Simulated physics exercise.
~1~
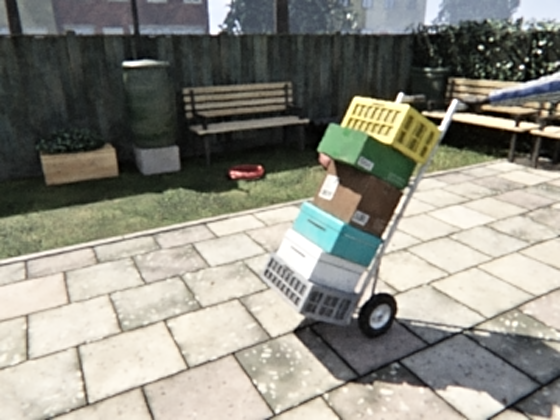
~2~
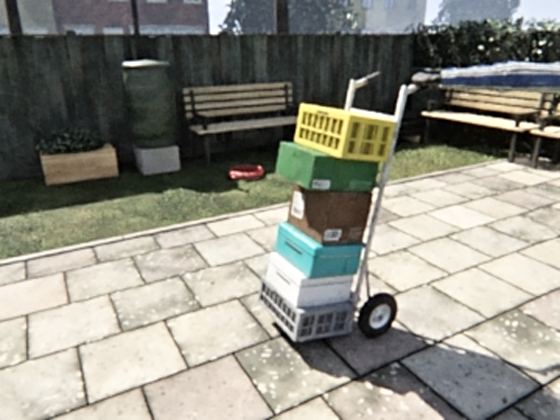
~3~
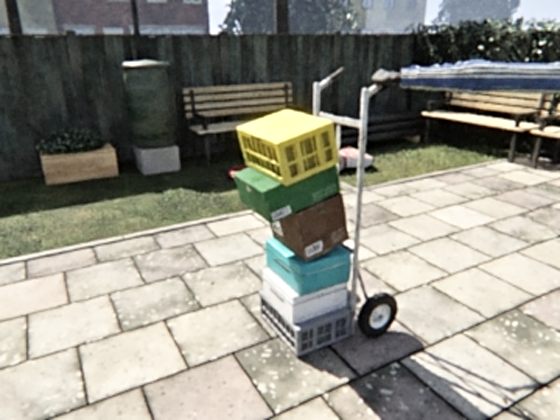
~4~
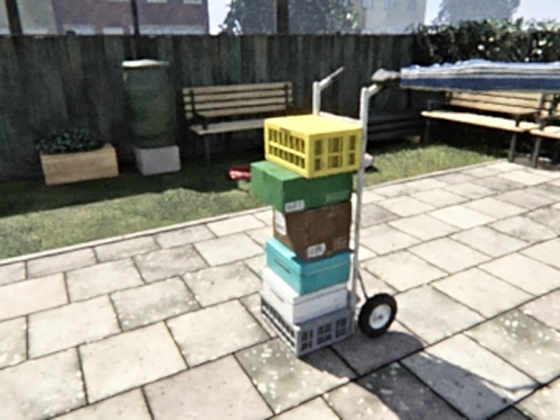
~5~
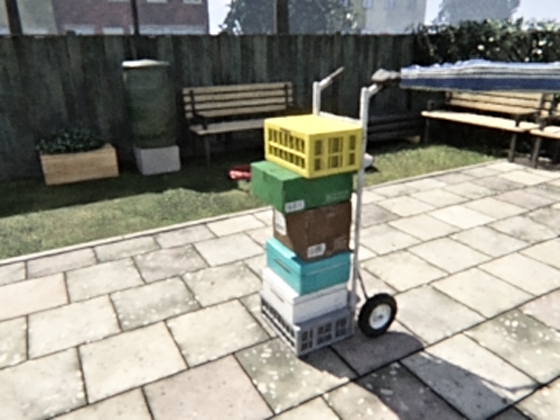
A loaded hand truck swings upright, and its stacked boxes wobble but stay piled.
